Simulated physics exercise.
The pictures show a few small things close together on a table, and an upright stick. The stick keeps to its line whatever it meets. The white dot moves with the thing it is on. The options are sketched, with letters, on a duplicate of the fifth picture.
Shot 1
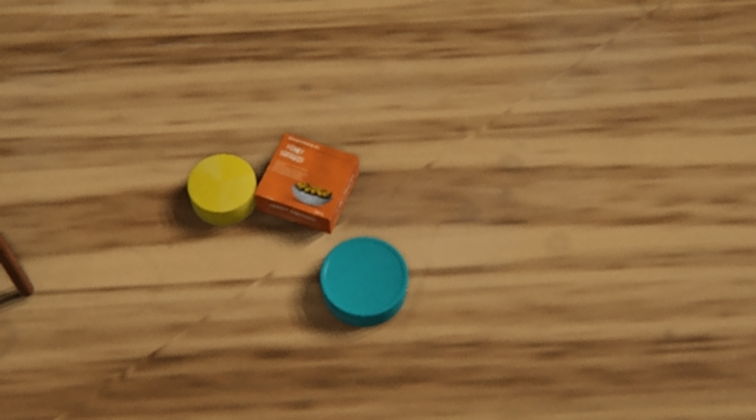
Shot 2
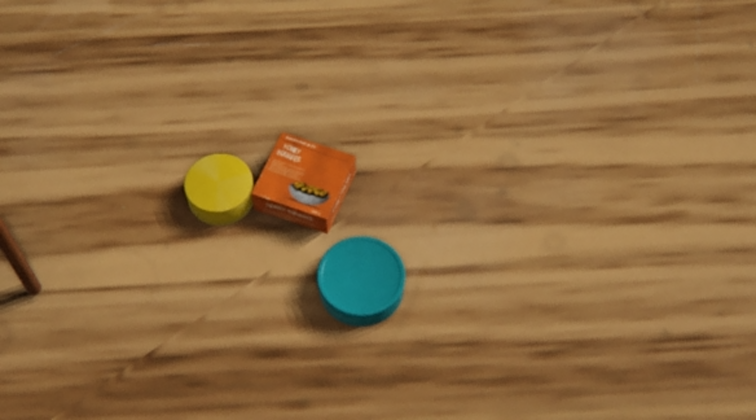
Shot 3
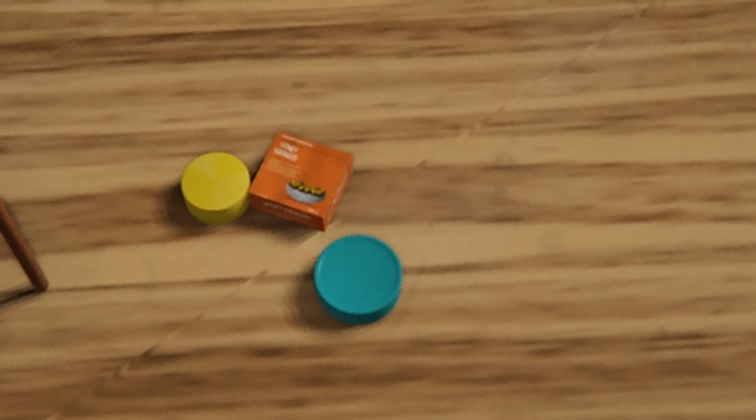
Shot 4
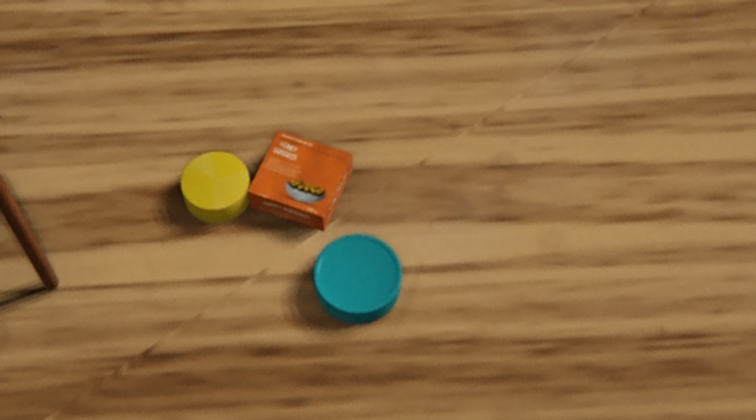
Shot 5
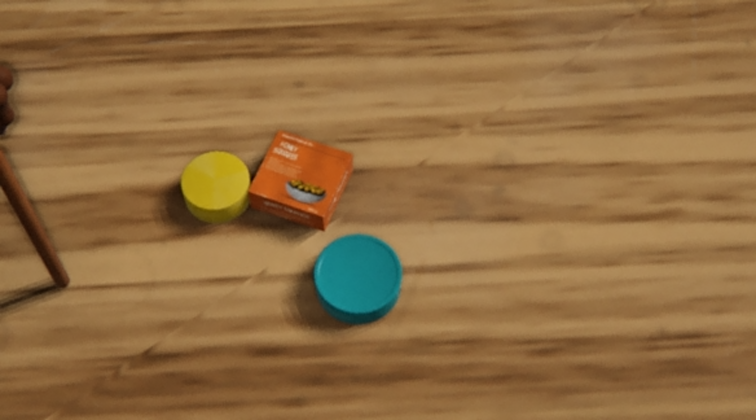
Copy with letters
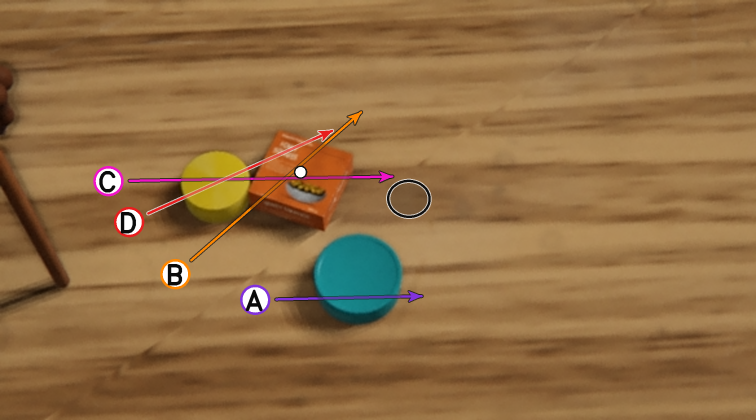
Brown stick edging in from the left on a wooden table, while a turquoise jar, orange packet and yellow tin stay put.
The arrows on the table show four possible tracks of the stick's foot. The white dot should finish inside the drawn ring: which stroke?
Push along C.
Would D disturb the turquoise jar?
No.
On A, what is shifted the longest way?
The turquoise jar.
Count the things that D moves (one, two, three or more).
In all, two.
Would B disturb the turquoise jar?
No.
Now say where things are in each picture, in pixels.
Turquoise jar (365, 283); yellow tin (223, 190); orange packet (308, 183), in the first picture.
Orange packet (305, 183); turquoise jar (362, 282), in the second picture.
Yellow tin (217, 188); orange packet (302, 181), in the third picture.
Turquoise jar (358, 280); yellow tin (216, 188), in the fourth picture.
Orange packet (302, 181); turquoise jar (359, 280); yellow tin (217, 188), in the fifth picture.
On the copy, A from (276, 299) to (422, 296); B from (191, 260) to (361, 112); C from (129, 181) to (393, 177); D from (148, 213) to (332, 131); the ring at (409, 198); the white dot at (300, 172).
On C. First, foot of the stick (224, 181); orange packet (321, 185); yellow tin (247, 200).
Then, foot of the stick (319, 179); orange packet (361, 193); yellow tin (254, 208).
Finally, foot of the stick (393, 178); orange packet (409, 210); yellow tin (254, 208); the dot on the orange packet is in the ring.
By contrast, A leaves the dotted thing at (302, 181); B leaves the dotted thing at (384, 147); D leaves the dotted thing at (356, 184).
